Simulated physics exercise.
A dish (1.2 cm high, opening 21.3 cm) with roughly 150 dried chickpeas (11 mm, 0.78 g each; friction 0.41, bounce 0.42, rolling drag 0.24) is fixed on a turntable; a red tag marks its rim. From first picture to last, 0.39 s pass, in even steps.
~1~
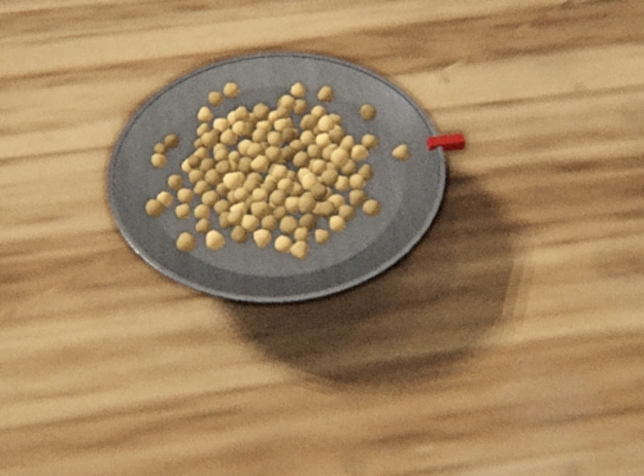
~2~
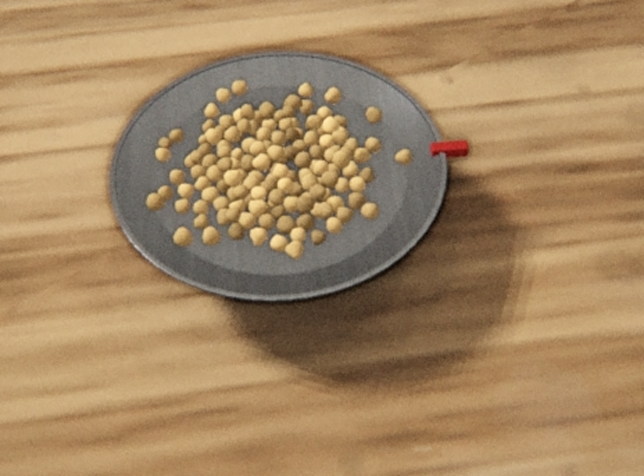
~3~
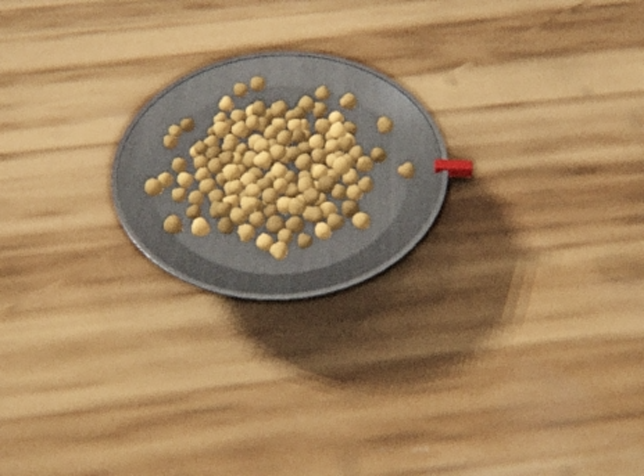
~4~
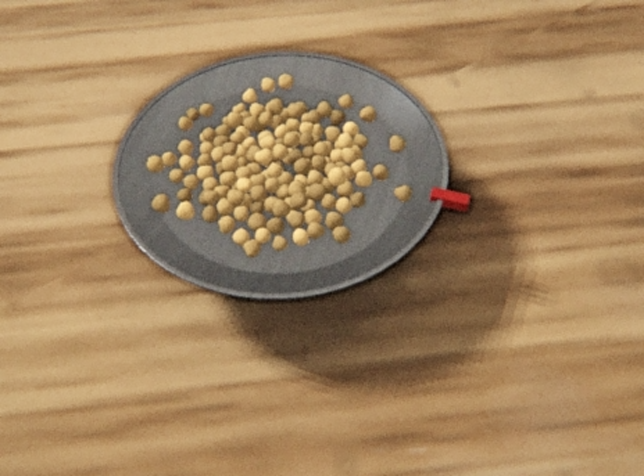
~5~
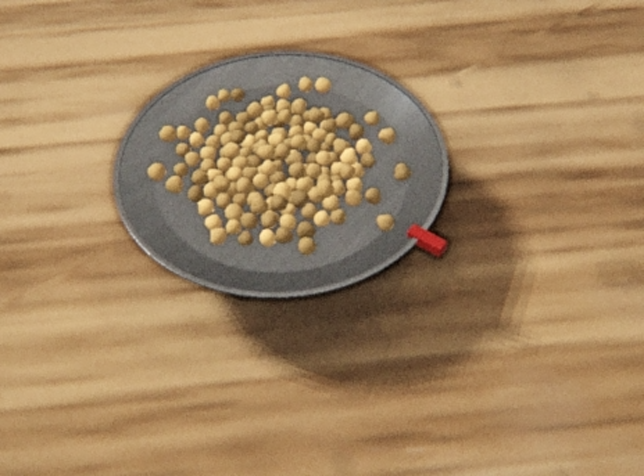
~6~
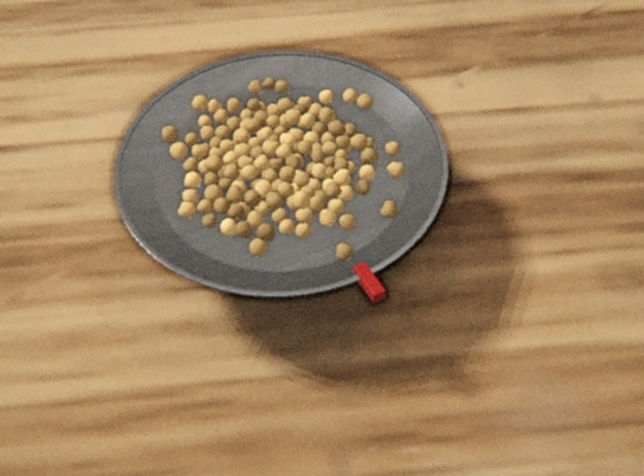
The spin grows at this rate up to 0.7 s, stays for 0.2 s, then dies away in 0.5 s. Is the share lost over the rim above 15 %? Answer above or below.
Share that leaves it, set against 15 %: Above.
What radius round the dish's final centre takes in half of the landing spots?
Some 18 cm.
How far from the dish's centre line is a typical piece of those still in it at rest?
Roughly 8.0 cm.
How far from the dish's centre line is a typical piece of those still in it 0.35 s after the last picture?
Roughly 6.5 cm.
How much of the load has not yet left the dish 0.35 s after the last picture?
Roughly 100 per cent.
Then, 0.35 s after the last picture, dish 100 %; middle of the pieces not yet landed near (286, 165).
Then, 0.64 s after the last picture, fallen right of where it stops 5 %, fallen left of where it stops 10 %, dish 60 %, fallen in front of where it stops 10 %, fallen behind where it stops 5 %, in the air 15 %; middle of the pieces not yet landed near (283, 166).
Then, 0.90 s after the last picture, fallen right of where it stops 10 %, fallen left of where it stops 15 %, dish 55 %, fallen in front of where it stops 10 %, fallen behind where it stops 10 %; middle of the pieces not yet landed near (275, 165).
Then, 1.16 s after the last picture, fallen right of where it stops 10 %, fallen left of where it stops 15 %, dish 55 %, fallen in front of where it stops 10 %, fallen behind where it stops 10 %; middle of the pieces not yet landed near (276, 167).
In the end, fallen right of where it stops 10 %, fallen left of where it stops 15 %, dish 55 %, fallen in front of where it stops 10 %, fallen behind where it stops 10 %.
